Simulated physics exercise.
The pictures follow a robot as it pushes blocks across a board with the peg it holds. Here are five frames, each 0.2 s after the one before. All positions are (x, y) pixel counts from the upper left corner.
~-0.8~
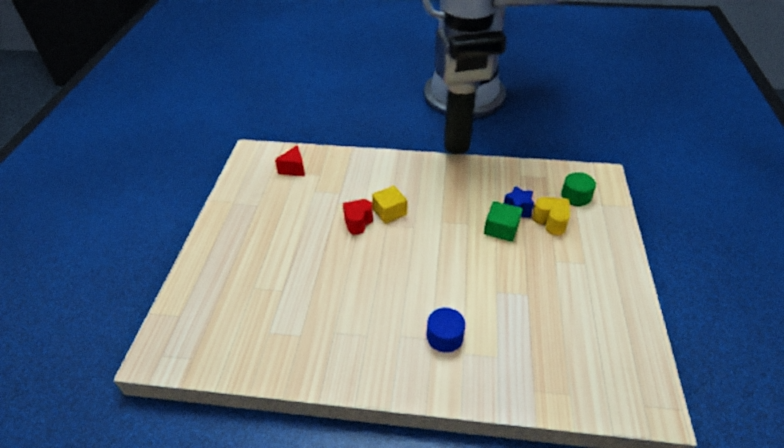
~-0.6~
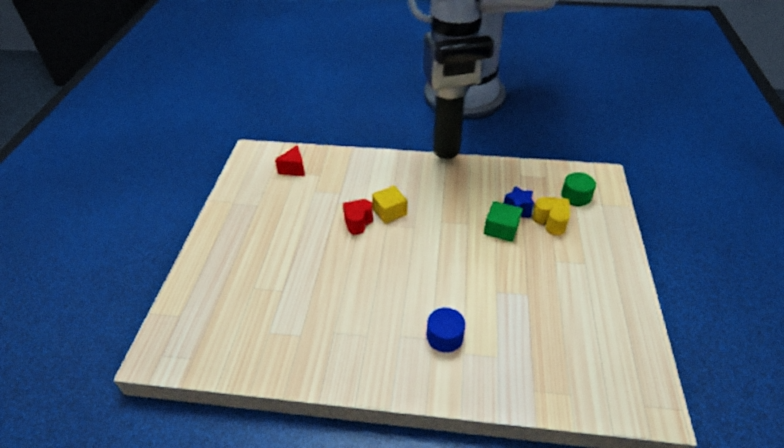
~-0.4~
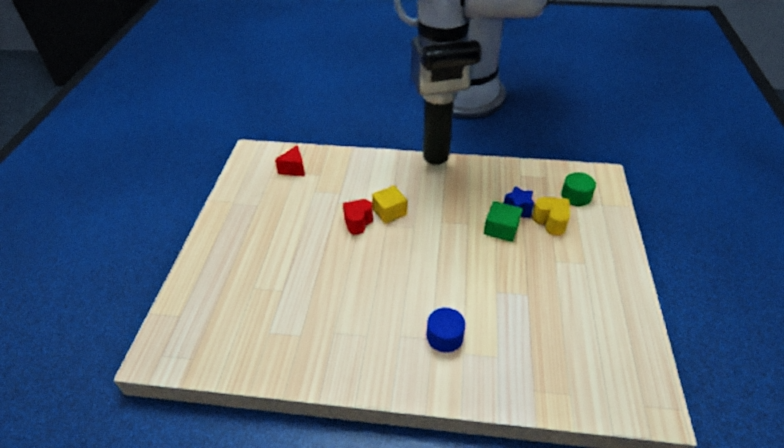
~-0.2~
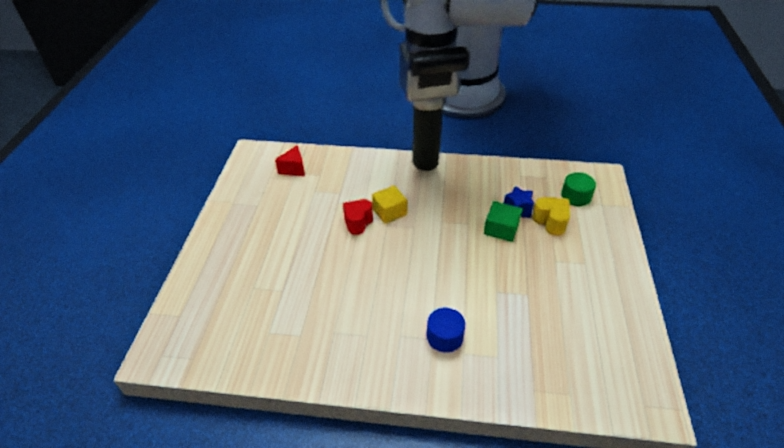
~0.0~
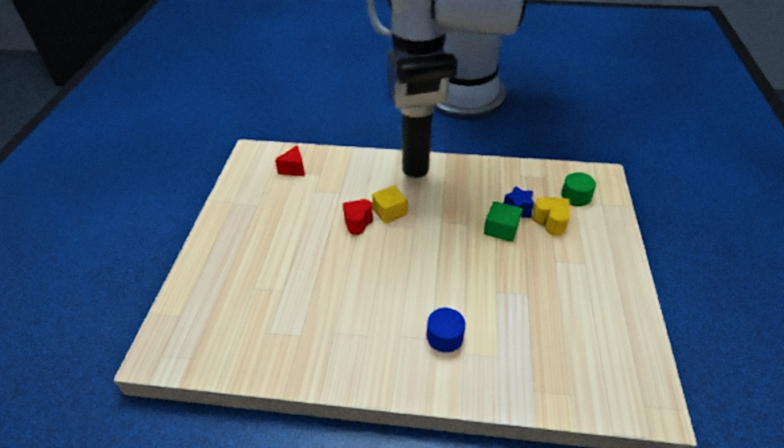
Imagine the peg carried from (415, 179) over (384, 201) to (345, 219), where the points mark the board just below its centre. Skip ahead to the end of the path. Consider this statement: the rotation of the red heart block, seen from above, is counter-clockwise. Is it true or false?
It is false.
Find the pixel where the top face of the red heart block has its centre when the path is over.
In the picture, it is at (341, 223).
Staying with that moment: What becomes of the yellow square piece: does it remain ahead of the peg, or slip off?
I expect it to be beside or behind the peg.
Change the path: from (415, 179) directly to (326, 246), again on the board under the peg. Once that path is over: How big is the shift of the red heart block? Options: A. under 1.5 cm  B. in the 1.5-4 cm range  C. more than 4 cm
C
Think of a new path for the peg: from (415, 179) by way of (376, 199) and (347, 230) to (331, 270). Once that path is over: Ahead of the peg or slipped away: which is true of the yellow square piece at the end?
At that point it is off to one side or behind.
The first path, step by step. One third of the way, peg (396, 185); yellow square piece (387, 200).
Two thirds of the way, peg (371, 199); red heart block (347, 218), turned 45° clockwise; yellow square piece (378, 212), turned 65° anticlockwise.
At the end, peg (344, 210); red heart block (341, 223), turned 20° clockwise; yellow square piece (376, 214), turned 85° anticlockwise.
